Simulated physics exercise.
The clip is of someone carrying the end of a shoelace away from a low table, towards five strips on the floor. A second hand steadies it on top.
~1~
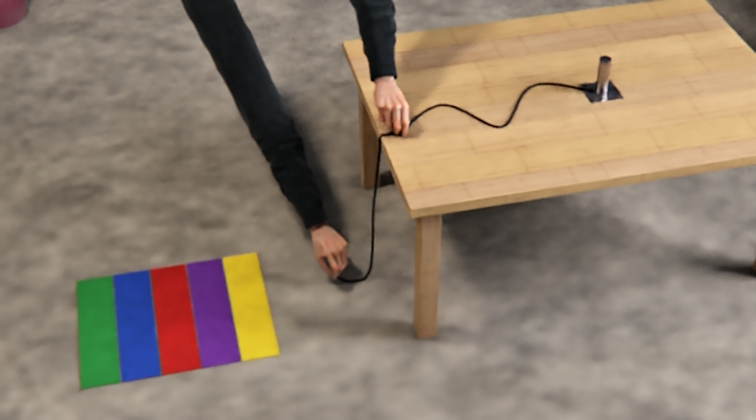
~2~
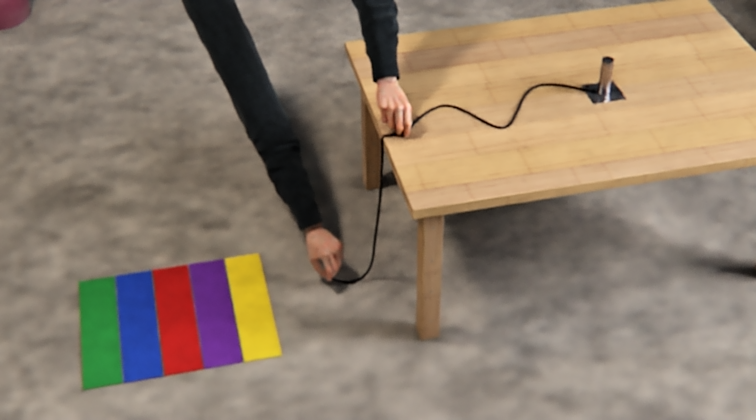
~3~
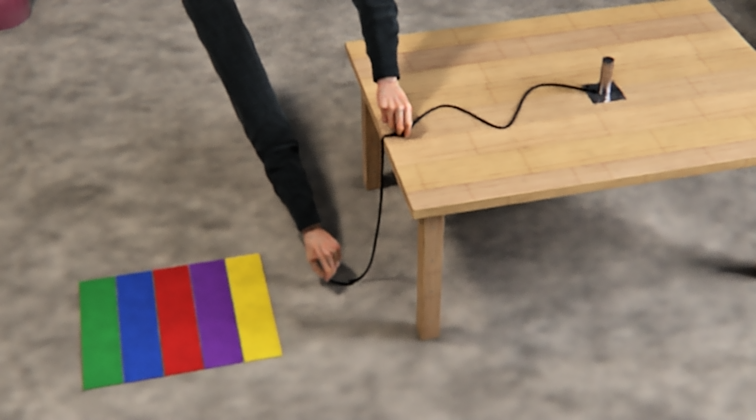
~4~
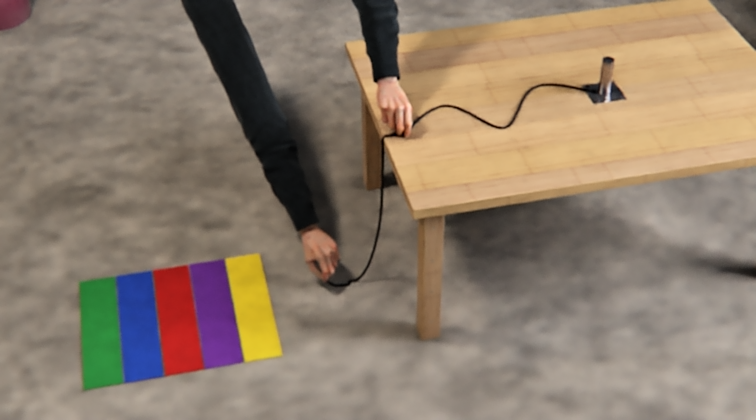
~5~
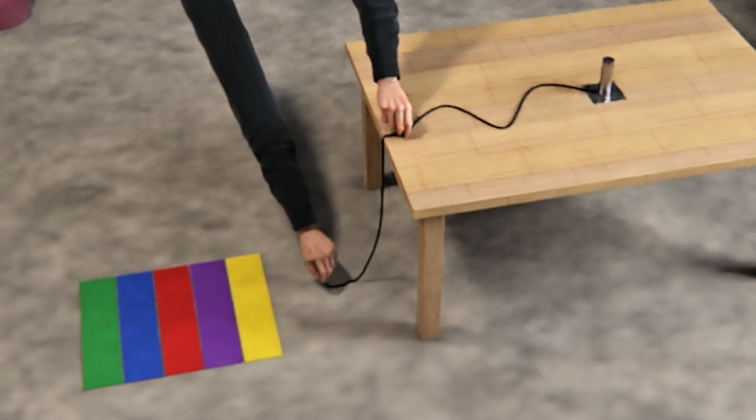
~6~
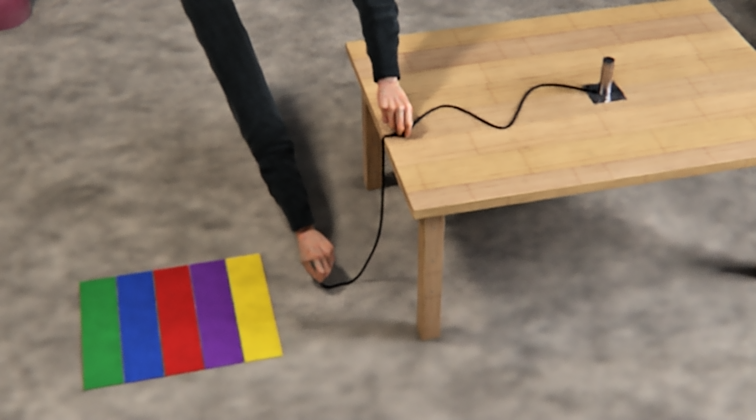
To begin with, one hand holds a dark shoelace at the edge of a low wooden table while the other holds its end near the floor, right of five coloured strips. The lower hand then shifts very slightly left towards the yellow strip, while the upper hand stays almost still.
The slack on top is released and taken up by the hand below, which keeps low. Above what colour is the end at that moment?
The end stops over the blue strip.
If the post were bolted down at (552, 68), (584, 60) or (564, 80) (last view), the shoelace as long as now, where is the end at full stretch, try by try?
In that order: (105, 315), (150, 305) and (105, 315).
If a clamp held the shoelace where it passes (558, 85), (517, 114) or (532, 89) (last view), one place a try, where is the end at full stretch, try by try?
Near (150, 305), (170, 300) and (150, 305).
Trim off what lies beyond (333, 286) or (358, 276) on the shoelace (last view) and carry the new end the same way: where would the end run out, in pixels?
The places are (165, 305) and (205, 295).
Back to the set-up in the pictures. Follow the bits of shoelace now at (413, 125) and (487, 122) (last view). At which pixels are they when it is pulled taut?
The first at (352, 158), the second at (441, 121).
Early on, end near (205, 297); over purple.
Midway, end near (162, 304); over red.
At the end of the slack, end near (138, 308); over blue. It gets as far as the blue strip.
